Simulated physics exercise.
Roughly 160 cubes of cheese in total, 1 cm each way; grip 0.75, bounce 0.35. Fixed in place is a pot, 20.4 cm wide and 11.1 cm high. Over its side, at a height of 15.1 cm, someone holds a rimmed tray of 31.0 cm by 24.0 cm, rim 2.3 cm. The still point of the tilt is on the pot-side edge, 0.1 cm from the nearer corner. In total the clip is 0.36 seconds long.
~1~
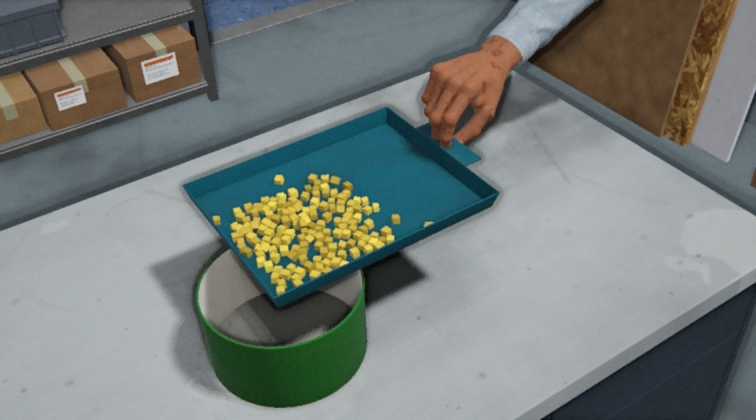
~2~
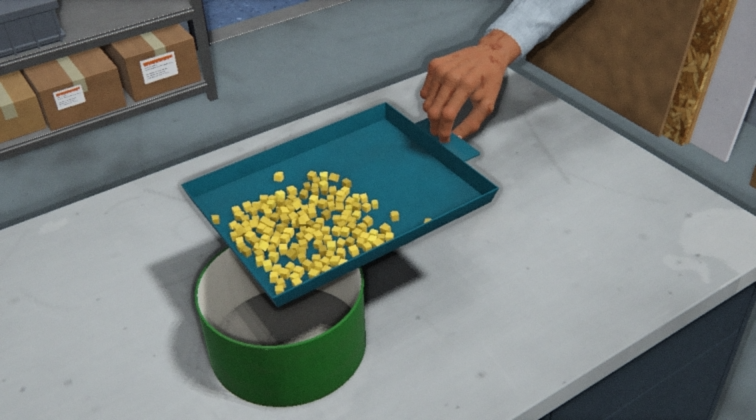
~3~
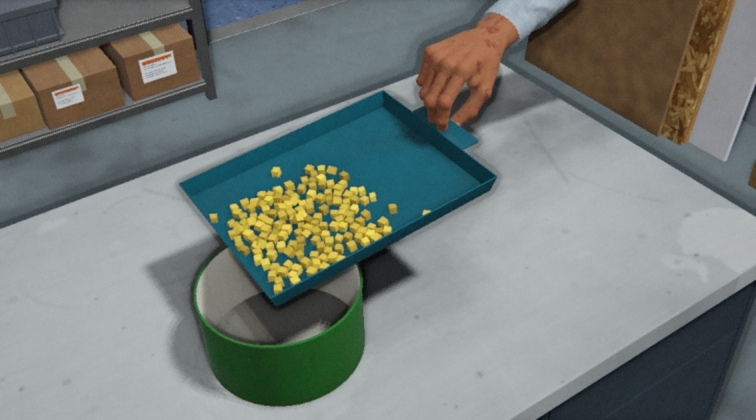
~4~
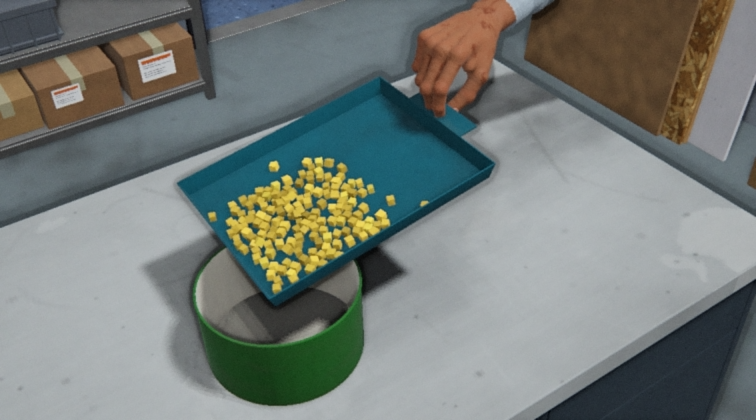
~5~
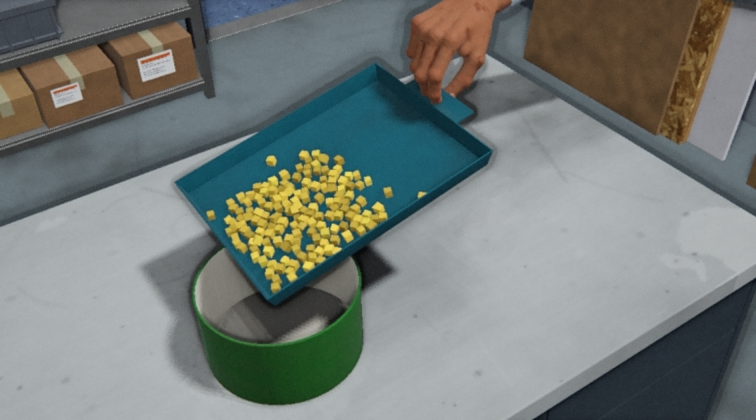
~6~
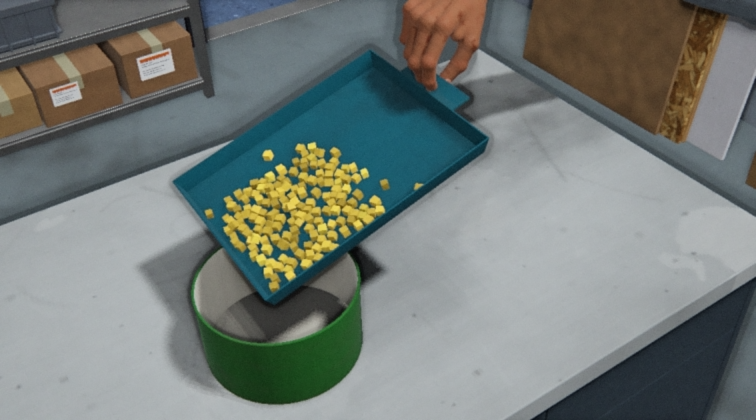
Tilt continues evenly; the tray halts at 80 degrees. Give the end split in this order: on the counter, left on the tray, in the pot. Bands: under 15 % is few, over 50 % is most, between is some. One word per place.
Counter: Some, tray: Some, pot: Some.
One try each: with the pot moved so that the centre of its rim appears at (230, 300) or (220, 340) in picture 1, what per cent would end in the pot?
Try one: ~ 60 %; try two: ~ 60 %.
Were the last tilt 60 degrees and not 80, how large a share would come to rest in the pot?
0 per cent.
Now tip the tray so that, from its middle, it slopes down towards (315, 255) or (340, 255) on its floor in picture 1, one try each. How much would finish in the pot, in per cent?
0 and 0 %.
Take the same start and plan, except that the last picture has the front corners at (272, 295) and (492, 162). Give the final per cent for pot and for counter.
Final per cent - pot 0, counter 90.
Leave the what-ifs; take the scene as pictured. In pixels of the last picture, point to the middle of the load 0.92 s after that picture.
Estimated load position: Around (239, 230).
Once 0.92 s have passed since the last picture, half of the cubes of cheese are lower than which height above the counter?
The halfway line is at about 20 cm.
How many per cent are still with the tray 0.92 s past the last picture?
I'd say close to 95 per cent.
Then, 0.55 s after the last picture, tilt 46 degrees; the tray holds 100 %, the pot 0 %.
Then, 0.92 s after the last picture, tilt 67 degrees; the tray holds 95 %, the pot 0 %.
Then, 1.37 s after the last picture, tilt 80 degrees; the tray holds 90 %, the pot 5 %.
In the end, counter 40 %, tray 35 %, pot 25 %.
